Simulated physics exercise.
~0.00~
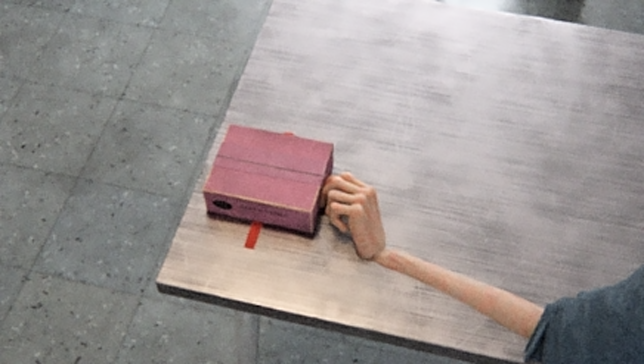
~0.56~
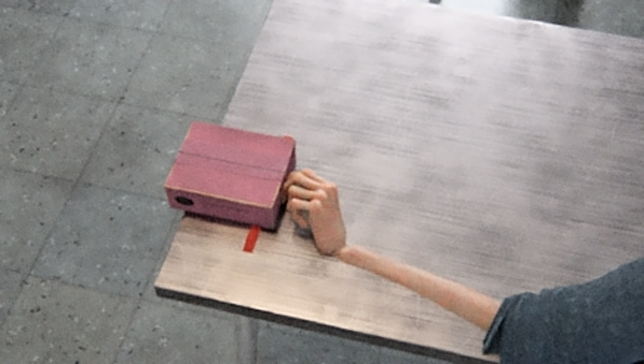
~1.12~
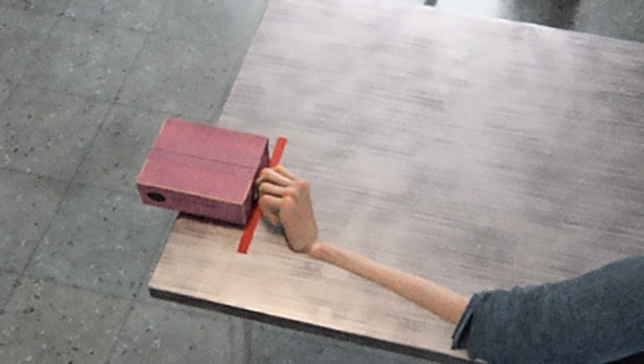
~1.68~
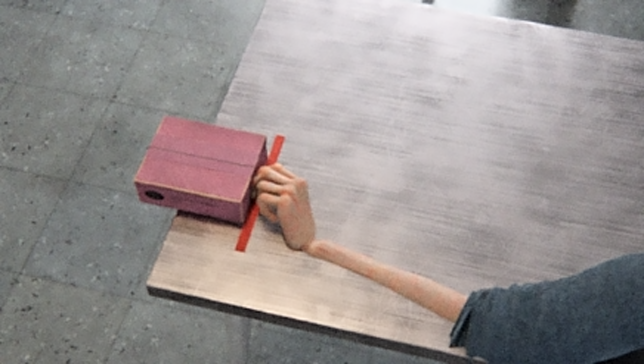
On a wooden table, a hand pushes a pink box left past red tape, and it stays on the edge.
